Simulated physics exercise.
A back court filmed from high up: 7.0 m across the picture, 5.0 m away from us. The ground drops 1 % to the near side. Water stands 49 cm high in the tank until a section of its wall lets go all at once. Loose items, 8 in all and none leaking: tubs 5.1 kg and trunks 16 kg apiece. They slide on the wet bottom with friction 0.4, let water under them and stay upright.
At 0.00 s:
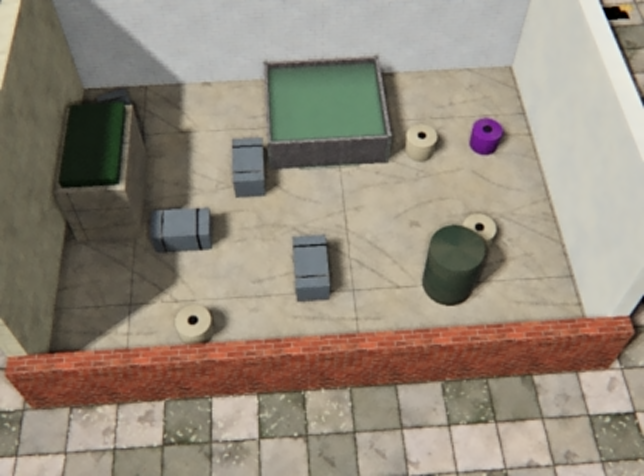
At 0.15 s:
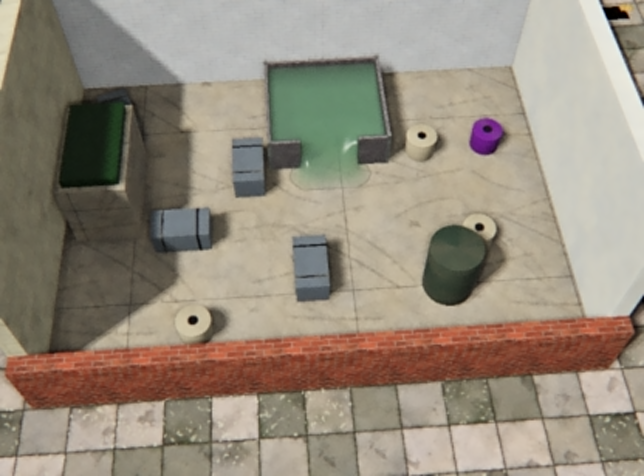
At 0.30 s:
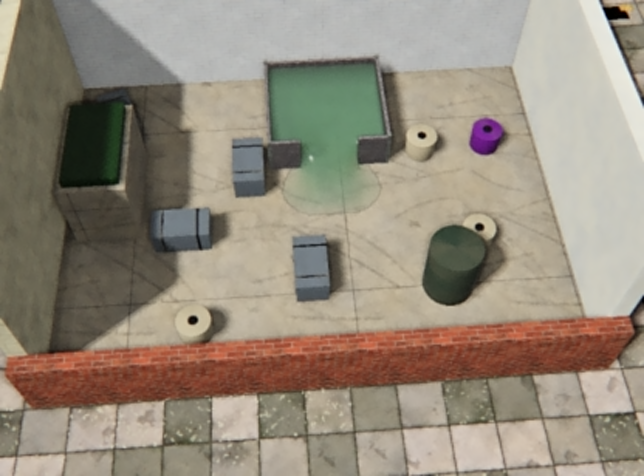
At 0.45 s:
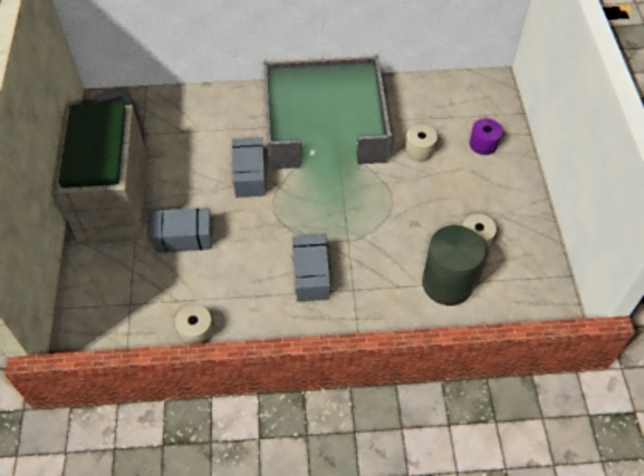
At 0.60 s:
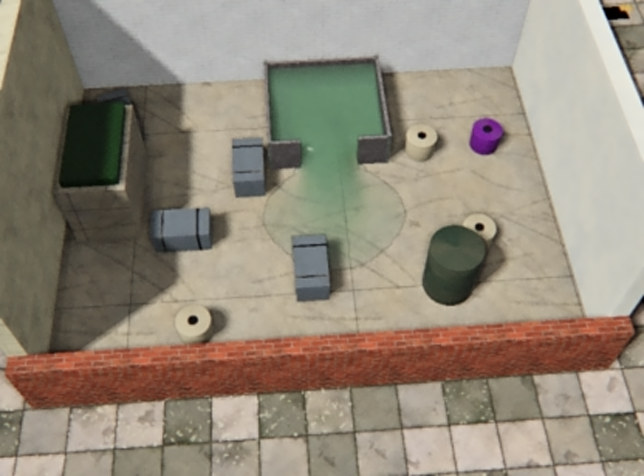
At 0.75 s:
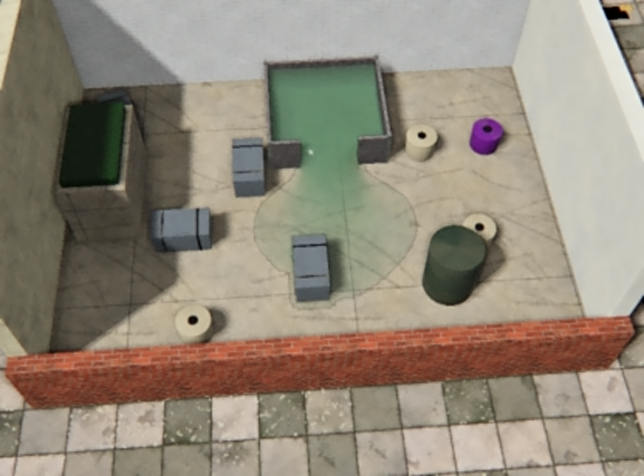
Green water pours through a gap that opens in the near side of a low grey-walled pool at the back of a walled court, seen from high up by a still camera. It spreads over the pale floor in a widening, rounded sheet, reaching around the nearest grey trunk. The other grey trunks, cream tubs, purple tub at right and dark green drum stay put behind the red brick wall.
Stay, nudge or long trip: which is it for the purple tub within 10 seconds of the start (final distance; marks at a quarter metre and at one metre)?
The purple tub slides a little.
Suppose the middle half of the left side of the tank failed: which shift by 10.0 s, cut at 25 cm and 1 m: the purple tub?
Then the purple tub barely shifts.
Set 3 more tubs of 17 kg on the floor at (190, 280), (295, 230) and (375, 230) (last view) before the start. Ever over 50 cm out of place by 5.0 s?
In that order: Under, past it, past it.
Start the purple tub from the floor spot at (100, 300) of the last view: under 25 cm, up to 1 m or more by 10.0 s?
It travels far.
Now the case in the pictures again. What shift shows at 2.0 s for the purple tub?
Roughly 0 cm by then.
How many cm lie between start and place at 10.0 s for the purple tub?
About 50 cm.
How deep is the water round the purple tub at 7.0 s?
About 2 cm.
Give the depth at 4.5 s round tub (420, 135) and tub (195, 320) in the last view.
About 0 and 7 cm.
After 2.0 s the purple tub is near (488, 129), 0.0 m from its start, aground; 1 afloat.
After 4.5 s the purple tub is near (488, 129), 0.0 m from its start, aground; 3 afloat.
After 7.0 s the purple tub is near (487, 129), 0.0 m from its start, aground; 2 afloat.
After 10.0 s the purple tub is near (472, 106), 0.5 m from its start, aground; 3 afloat.
